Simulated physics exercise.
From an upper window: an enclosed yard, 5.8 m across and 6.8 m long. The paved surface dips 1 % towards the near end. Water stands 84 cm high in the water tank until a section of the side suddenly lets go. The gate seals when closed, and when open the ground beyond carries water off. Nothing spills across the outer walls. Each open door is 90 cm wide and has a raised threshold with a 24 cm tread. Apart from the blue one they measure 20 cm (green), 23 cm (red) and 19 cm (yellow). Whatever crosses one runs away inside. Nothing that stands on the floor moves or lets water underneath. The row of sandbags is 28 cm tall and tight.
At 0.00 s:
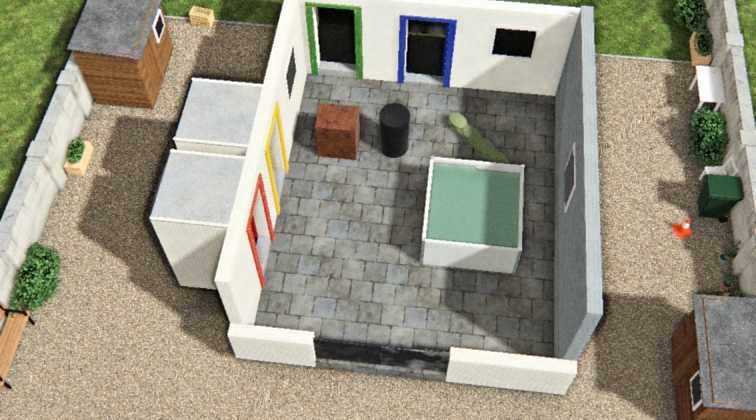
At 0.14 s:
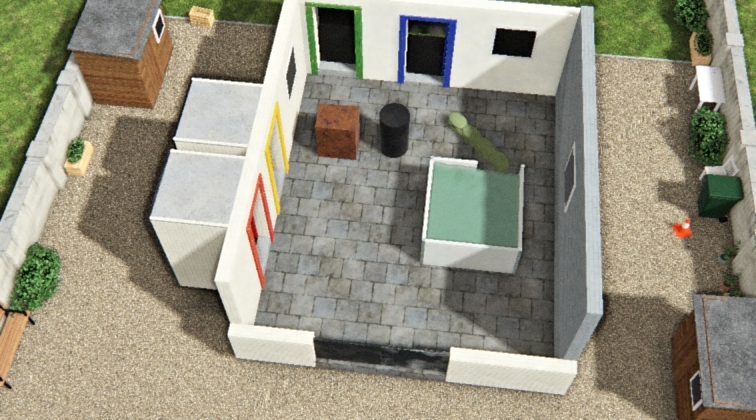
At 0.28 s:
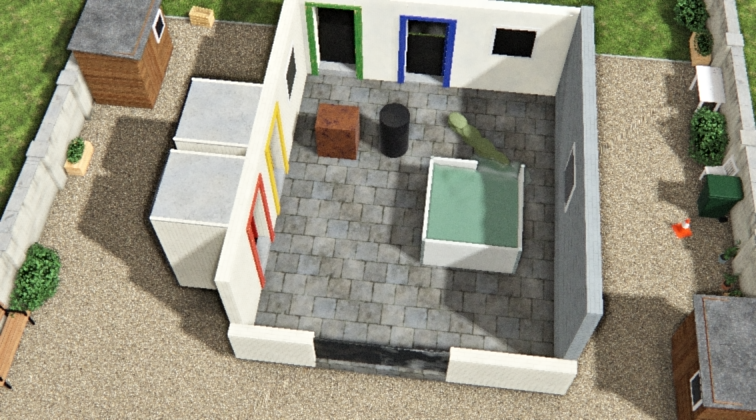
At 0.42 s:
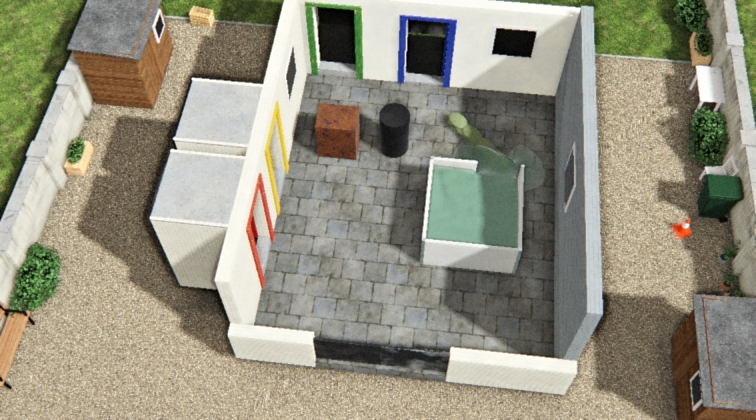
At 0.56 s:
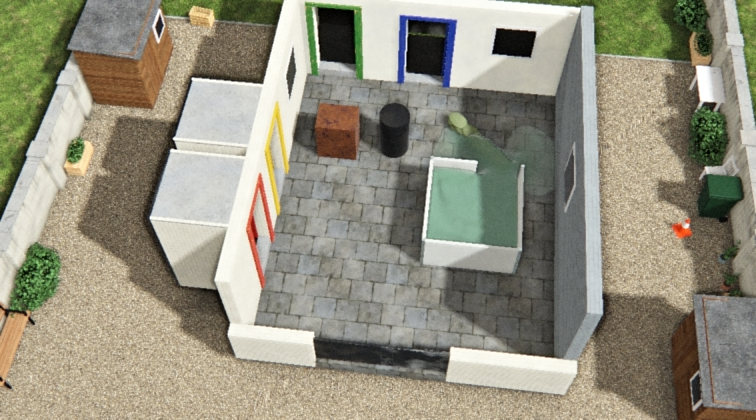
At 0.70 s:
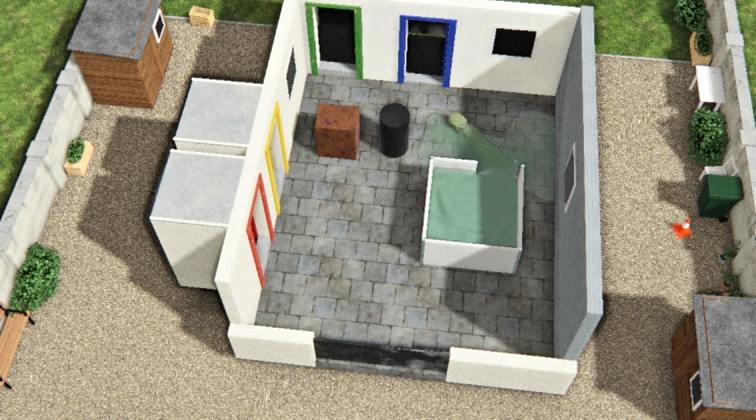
A white-walled tank of greenish water stands right of centre in a grey-paved yard, seen from high above. A rust-brown block, a black cylinder and a pale green rounded post stand behind it, with green and blue doorways in the back wall and red and yellow ones at left. Water pours through a gap in the tank's far side and spreads thinly over the paving, while the camera stays still.
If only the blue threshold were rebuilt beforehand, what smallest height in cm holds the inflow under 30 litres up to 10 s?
About 7.5 cm.
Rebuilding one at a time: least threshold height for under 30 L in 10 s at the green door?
About 18 cm at green.
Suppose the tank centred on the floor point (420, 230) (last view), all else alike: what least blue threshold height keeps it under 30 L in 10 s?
About 24 cm.
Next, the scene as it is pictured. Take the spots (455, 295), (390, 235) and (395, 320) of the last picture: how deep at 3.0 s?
About 0, 1 and 0 cm.
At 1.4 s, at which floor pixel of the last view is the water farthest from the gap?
At about (352, 82).
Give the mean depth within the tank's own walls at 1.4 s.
Roughly 56 cm on average.
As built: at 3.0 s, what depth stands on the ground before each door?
In cm: Green 20, blue 7, red 0, yellow 0.
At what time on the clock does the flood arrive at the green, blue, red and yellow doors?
Arrival: Green 1.5 s, blue 1.5 s, red 4.0 s, yellow 3.4 s.
After 1.4 s water covers 25 % of the floor, deepest (56 cm) near (495, 172); it has not reached the blue door.
After 3.0 s water covers 50 % of the floor, deepest (36 cm) near (495, 172); 7 cm at the blue door, 12 litres in over its 6 cm threshold.
After 10.0 s water covers 95 % of the floor, deepest (17 cm) near (524, 373); 10 cm at the blue door, 47 litres in over its 6 cm threshold.
At the blue door as built, the water arrived by 1.5 s and peaked near 11 cm at 9.0 s.
Run again over the same 10 s with other heights there, 40 litres in over 6.5 cm, 19 litres over 8.5 cm. The limit of 30 litres is kept from about 7.5 cm up.
